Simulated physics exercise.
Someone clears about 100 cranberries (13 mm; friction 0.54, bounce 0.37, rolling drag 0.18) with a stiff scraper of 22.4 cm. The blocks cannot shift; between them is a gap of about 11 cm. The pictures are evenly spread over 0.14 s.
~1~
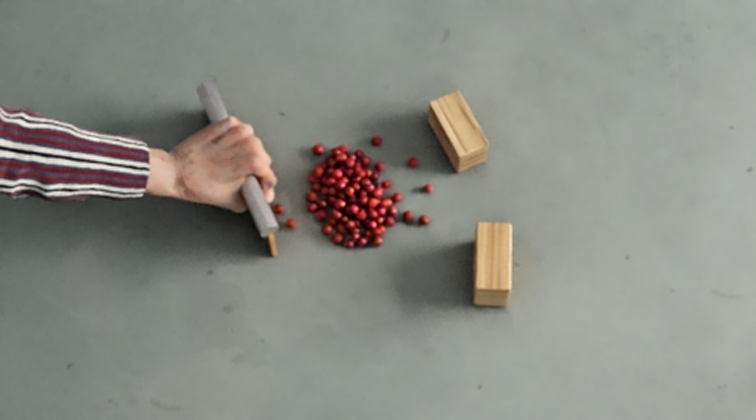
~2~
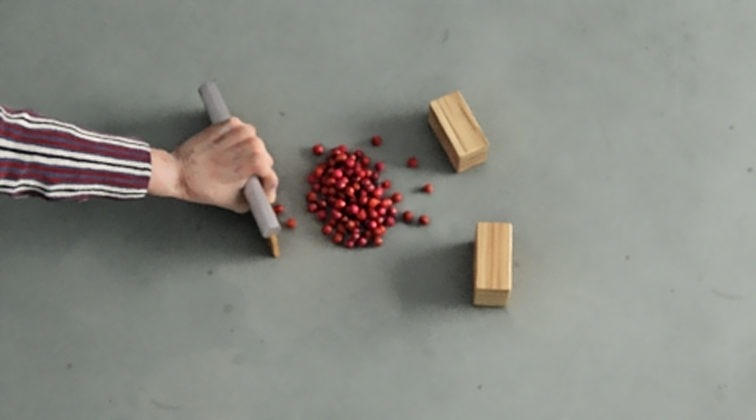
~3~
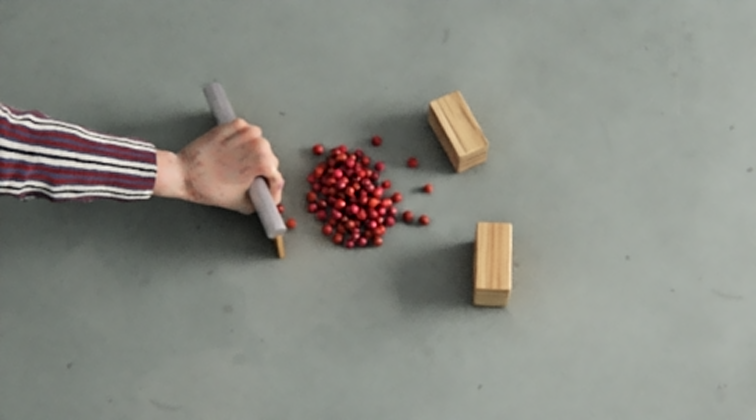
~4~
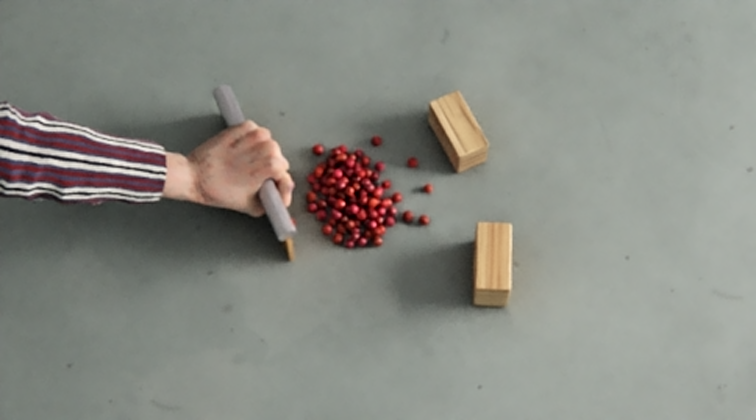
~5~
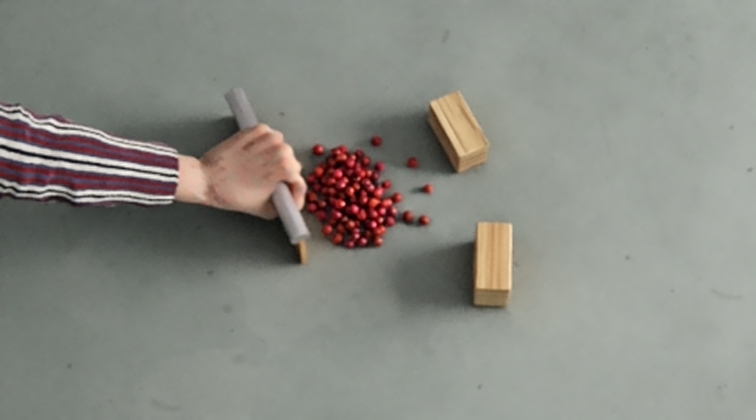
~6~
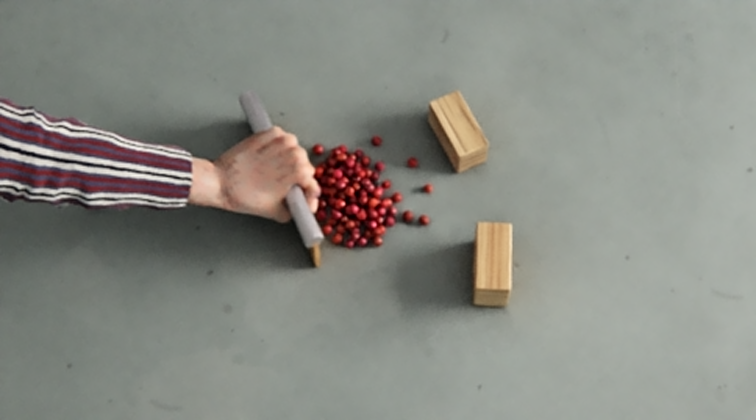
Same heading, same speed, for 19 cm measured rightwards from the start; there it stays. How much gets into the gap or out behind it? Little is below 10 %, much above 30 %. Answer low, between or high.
In or through the gap: Low.
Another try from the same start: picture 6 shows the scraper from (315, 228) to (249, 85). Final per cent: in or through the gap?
Through 10.
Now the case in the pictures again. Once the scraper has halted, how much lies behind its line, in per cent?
Roughly 0 per cent.
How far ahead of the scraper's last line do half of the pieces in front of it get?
Some 5 cm.
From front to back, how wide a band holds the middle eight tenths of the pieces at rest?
Some 16 cm.
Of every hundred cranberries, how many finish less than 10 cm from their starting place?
Some 45 per cent.
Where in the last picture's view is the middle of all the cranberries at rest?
Near (428, 186).
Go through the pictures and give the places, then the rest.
In the first picture, scraper from (271, 238) to (207, 94); moved 0.0 cm; pieces shifted so far, 0; middle of the spill at (349, 191); block at (494, 256); block at (459, 123).
In the second picture, scraper from (273, 239) to (209, 95); moved 0.3 cm; pieces shifted so far, 0; middle of the spill at (349, 191).
In the third picture, scraper from (279, 240) to (214, 96); moved 1.0 cm; pieces shifted so far, 0; middle of the spill at (349, 191).
In the fourth picture, scraper from (289, 242) to (223, 98); moved 2.2 cm; pieces shifted so far, 0; middle of the spill at (349, 191).
In the fifth picture, scraper from (302, 245) to (236, 101); moved 3.8 cm; pieces shifted so far, 3; middle of the spill at (349, 191).
In the sixth picture, scraper from (315, 248) to (249, 104); moved 5.6 cm; pieces shifted so far, 3; middle of the spill at (349, 191); block at (494, 256); block at (459, 123).
Then, 0.18 s after the last picture, scraper 16 cm from its start, spill 14 cm wide; held up before the blocks 100 %.
Then, 0.36 s after the last picture, scraper 21 cm from its start, spill 19 cm wide; round the far block 5 %, held up before the blocks 95 %.
Then, 0.51 s after the last picture, scraper 21 cm from its start, spill 19 cm wide; in or through the gap 5 %, round the far block 5 %, held up before the blocks 90 %.
In the end, in or through the gap 5 %, round the near block 0 %, round the far block 5 %, held up before the blocks 90 %.
